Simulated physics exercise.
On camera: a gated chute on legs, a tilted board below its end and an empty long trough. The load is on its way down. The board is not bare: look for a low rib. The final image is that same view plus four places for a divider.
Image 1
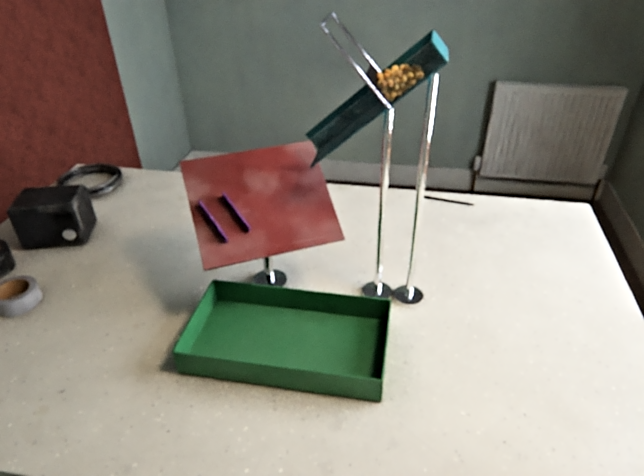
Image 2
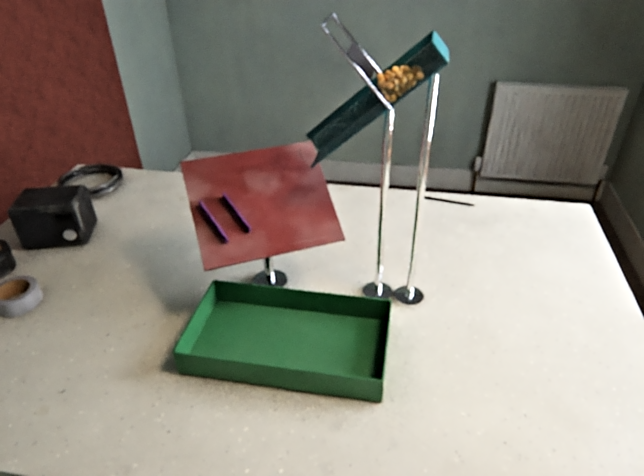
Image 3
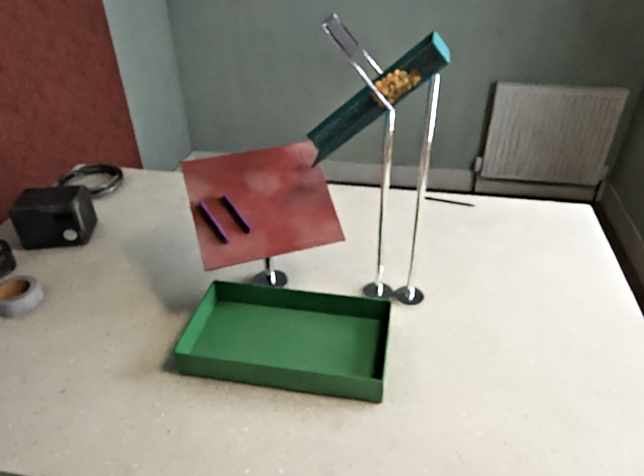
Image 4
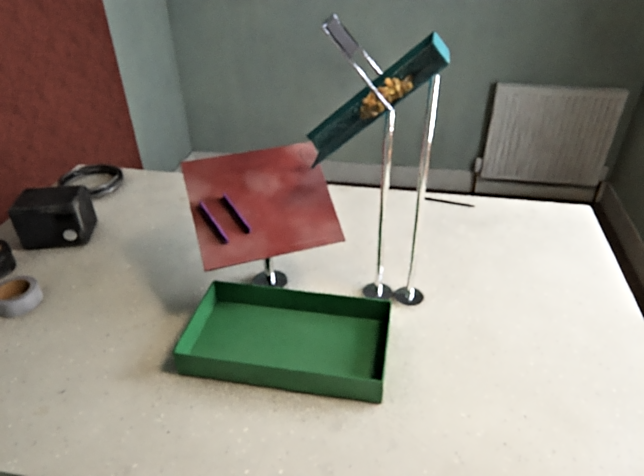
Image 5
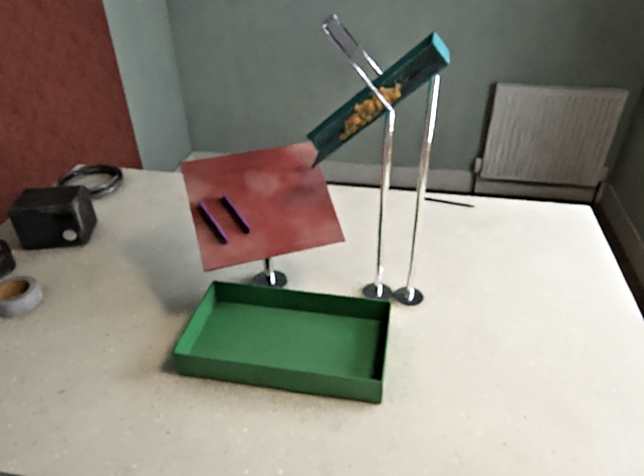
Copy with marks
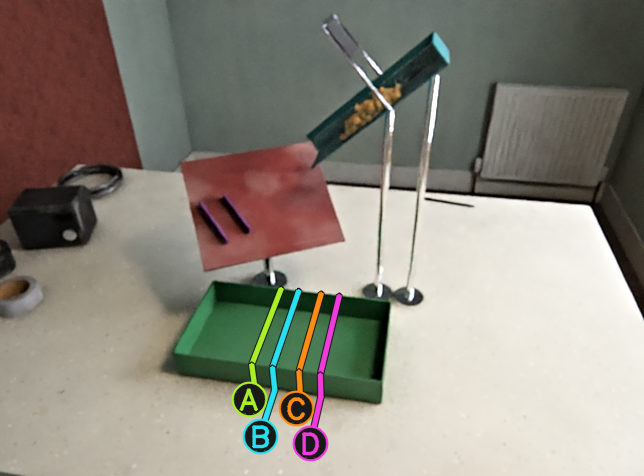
On a pale tabletop in a grey-walled room, a clump of yellowish chickpeas slid down a sloping teal chute, stretching out as it went, above a tilted red board with two dark ribs and an empty green trough.
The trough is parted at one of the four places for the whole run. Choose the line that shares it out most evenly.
The answer is line B.
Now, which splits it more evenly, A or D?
The answer is A.
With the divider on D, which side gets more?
More lands on the left.
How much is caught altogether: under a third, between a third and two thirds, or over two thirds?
Over two thirds.
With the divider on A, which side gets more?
Right.
On the marked copy, line A crosses the front rim at (252, 363); line B crosses the front rim at (272, 366); line C crosses the front rim at (299, 370); line D crosses the front rim at (320, 373).
With A, of what is caught, about a quarter on the left of the divider, most on the right.
With B, of what is caught, about half on the left of the divider, about half on the right.
With C, of what is caught, most on the left of the divider, a small part on the right.
With D, of what is caught, nearly all on the left of the divider, a stray few on the right.
